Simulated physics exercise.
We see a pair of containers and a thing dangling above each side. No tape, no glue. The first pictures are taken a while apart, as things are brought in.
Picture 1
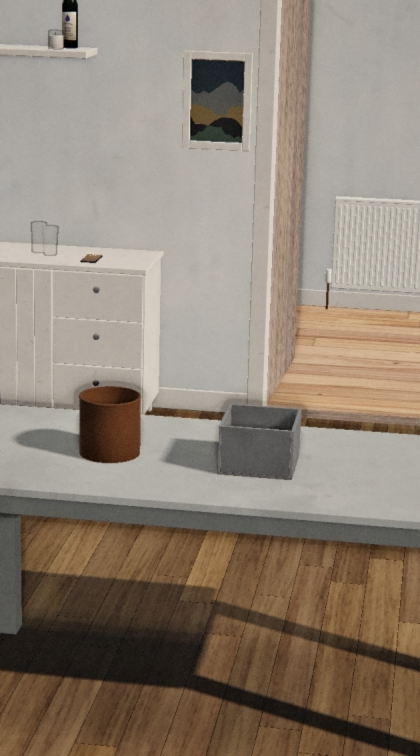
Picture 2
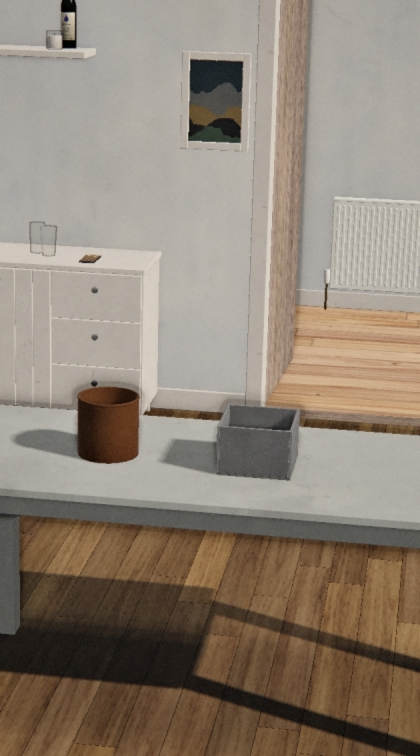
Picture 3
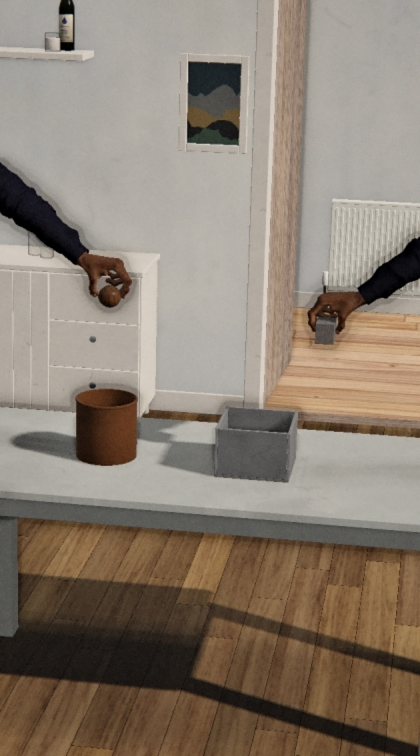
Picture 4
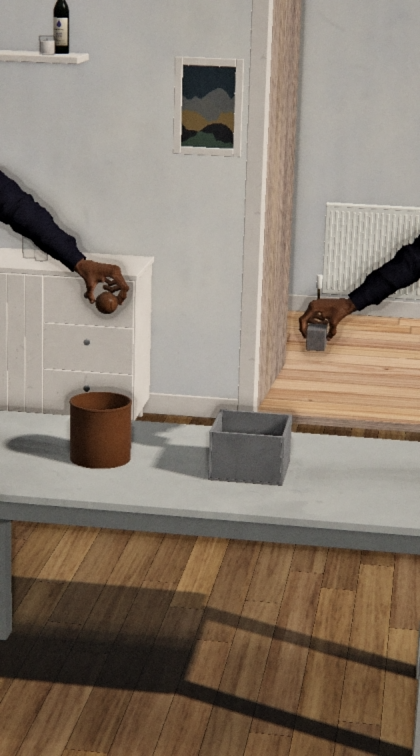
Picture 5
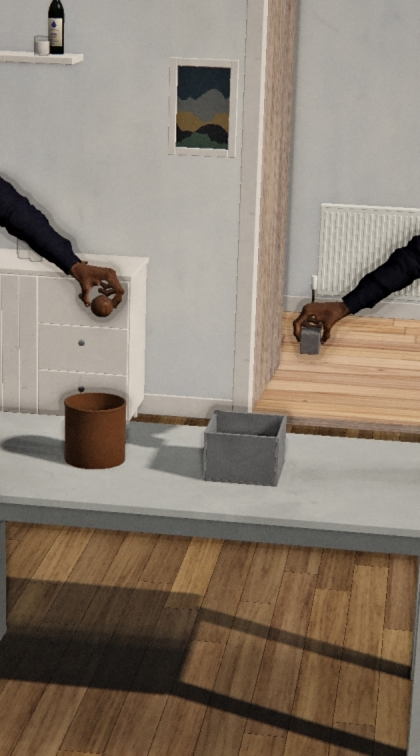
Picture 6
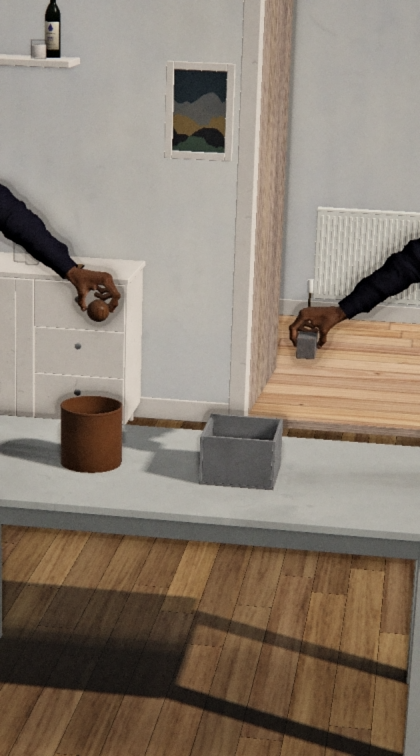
Two hands bring a brown onion and a grey block in above the pot and crate.
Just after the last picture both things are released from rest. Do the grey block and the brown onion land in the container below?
The grey block misses and the brown onion lands inside.
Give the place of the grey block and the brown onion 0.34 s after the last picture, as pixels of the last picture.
About (301, 467), and the other about (97, 451).
Then, 0.16 s later than the last frame, grey block shifted about its own width near (306, 369); brown onion shifted about its own width near (98, 335).
Then, 0.26 s later than the last frame, grey block dropping near (303, 425); brown onion dropping near (97, 390).
Then, 0.34 s later than the last frame, grey block fallen near (301, 467); brown onion fallen near (97, 451).
When it is over, the grey block falls beside it, near (301, 470); the brown onion is caught, near (97, 450).
